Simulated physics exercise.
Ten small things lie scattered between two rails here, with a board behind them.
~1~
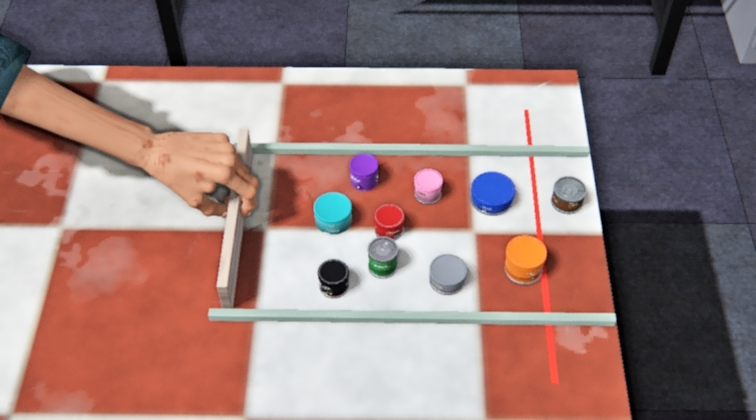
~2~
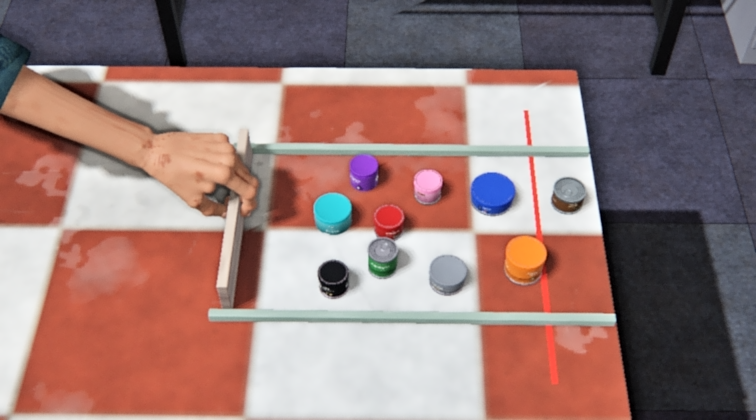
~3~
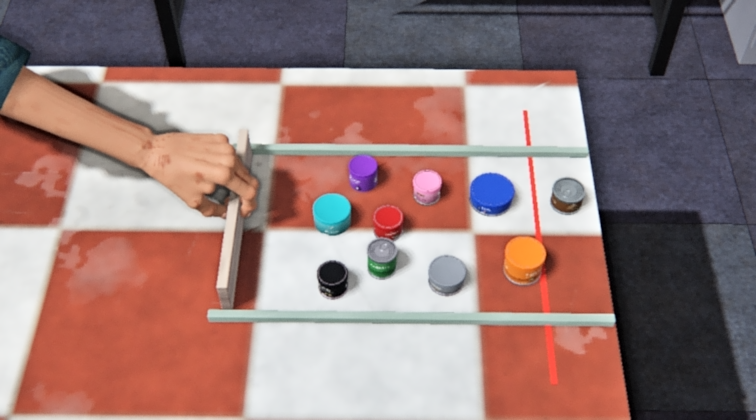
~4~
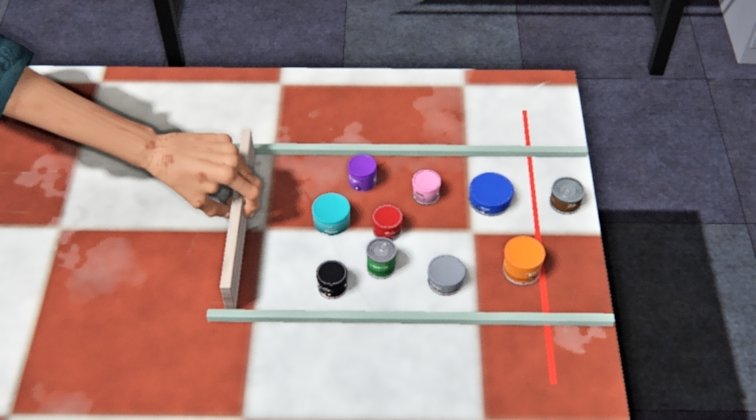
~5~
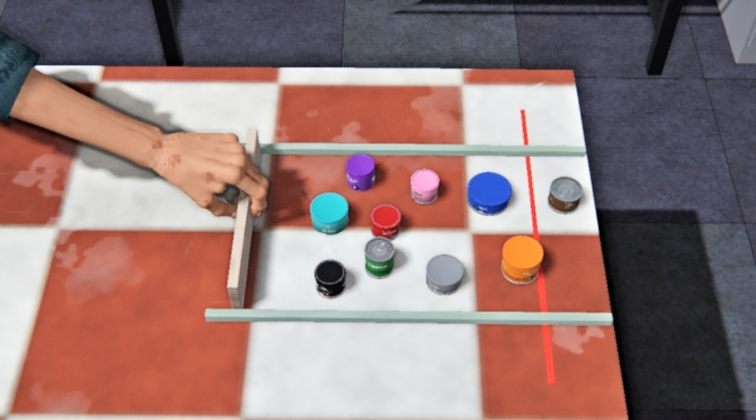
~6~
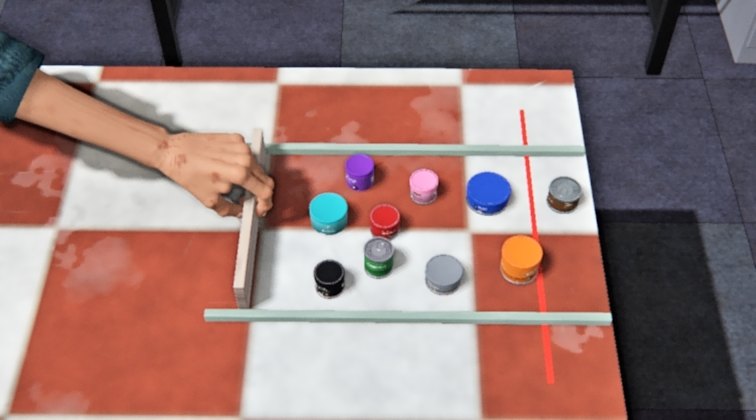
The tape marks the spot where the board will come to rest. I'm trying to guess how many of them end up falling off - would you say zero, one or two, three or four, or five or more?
I would say one or two.
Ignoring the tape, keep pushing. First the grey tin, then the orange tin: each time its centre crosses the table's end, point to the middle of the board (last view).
The middle is at (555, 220) when it's the grey tin, and at (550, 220) when it's the orange tin.
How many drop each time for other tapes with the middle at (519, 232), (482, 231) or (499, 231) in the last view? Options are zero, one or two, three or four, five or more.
First either one or two, next not one, finally not one.
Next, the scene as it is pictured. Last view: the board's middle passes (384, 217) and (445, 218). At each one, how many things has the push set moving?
Answer - first 5, then 9.
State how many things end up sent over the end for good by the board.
The number that fall is 1.
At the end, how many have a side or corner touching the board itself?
The answer is 6.
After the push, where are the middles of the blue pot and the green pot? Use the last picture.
Near (581, 195) and (555, 264).
Early on, none off yet; brown tin at rest near (564, 195); orange tin at rest near (521, 260); blue pot at rest near (488, 194).
A while later, none off yet; brown tin at rest near (564, 195); orange tin at rest near (523, 260); blue pot at rest near (488, 194).
Finally, the number that fall off is one or two; lost, brown tin.
